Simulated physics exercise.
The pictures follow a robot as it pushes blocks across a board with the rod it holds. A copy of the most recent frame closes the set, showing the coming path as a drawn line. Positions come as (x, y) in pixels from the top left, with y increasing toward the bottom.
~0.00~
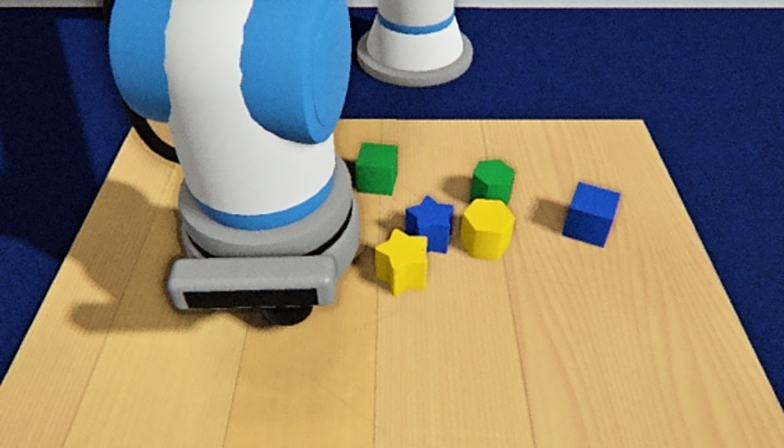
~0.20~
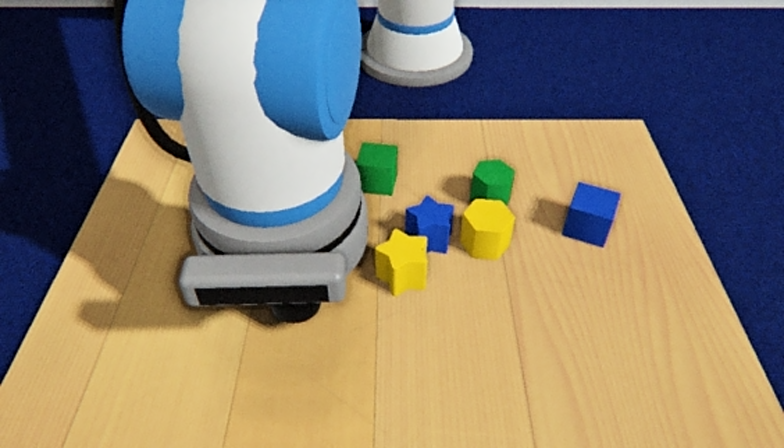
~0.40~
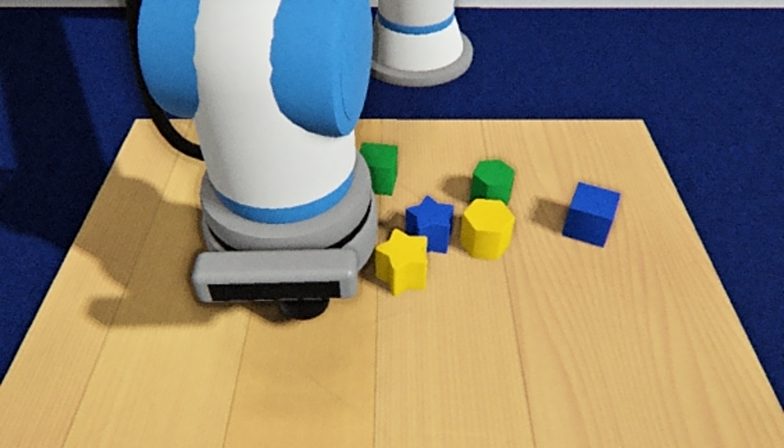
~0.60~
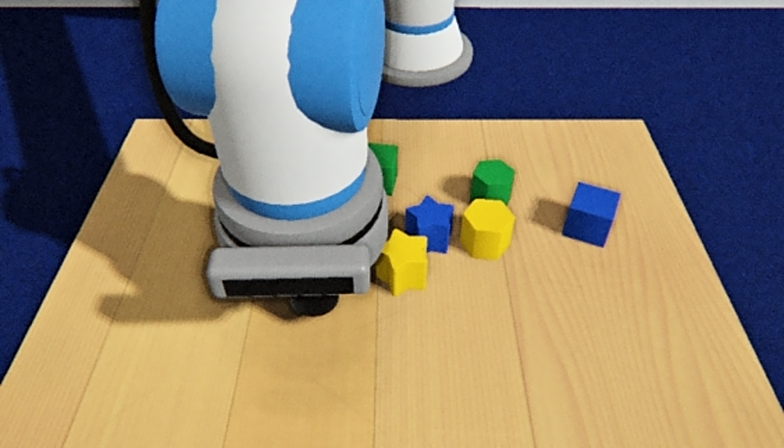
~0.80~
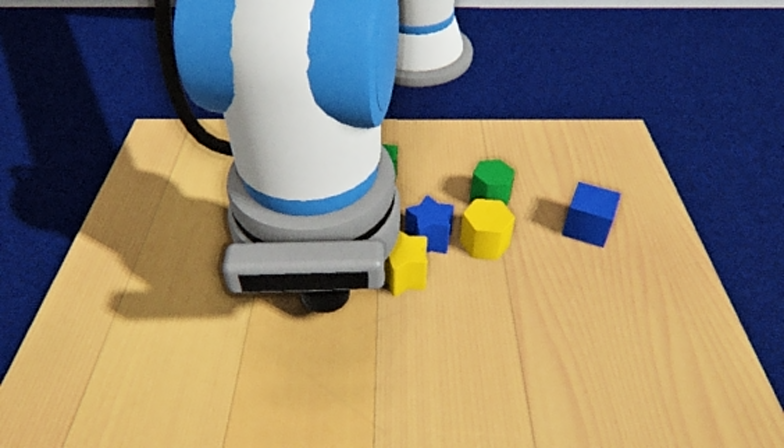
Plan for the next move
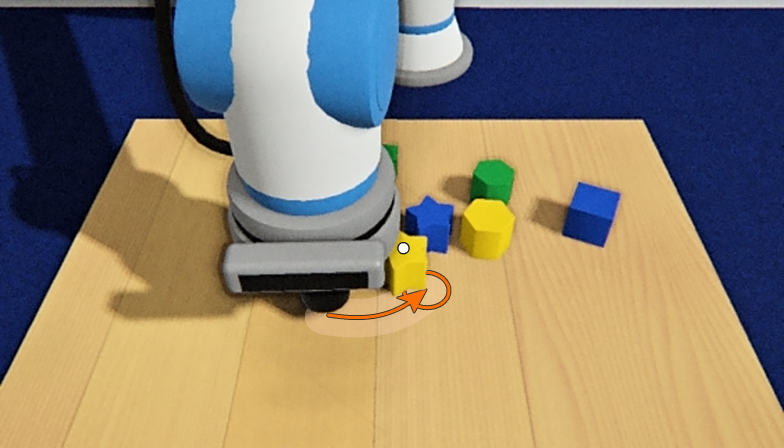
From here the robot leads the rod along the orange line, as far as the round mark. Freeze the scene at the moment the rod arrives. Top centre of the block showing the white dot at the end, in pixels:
The centre of its top face lies at (420, 227).
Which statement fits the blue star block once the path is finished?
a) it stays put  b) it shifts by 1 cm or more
It's b.
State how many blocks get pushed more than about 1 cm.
Blocks displaced: 2.
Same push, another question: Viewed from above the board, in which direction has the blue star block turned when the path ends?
Looking from above, the answer is clockwise.
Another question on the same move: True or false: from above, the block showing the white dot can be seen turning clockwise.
This is false.
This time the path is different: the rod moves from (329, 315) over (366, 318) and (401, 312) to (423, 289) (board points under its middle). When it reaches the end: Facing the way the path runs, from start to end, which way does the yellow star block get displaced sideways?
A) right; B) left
(B)
Path on the board, from (329, 315) over (365, 317) and (400, 308) to (426, 290); the dot is on the yellow star block.
What follows on the original path. Halfway along, rod at (384, 293); nothing pushed yet.
At the end, rod at (428, 269); yellow star block at (420, 227), turned 50° anticlockwise; blue star block at (427, 198), turned 25° clockwise; yellow hexagonal block in place.
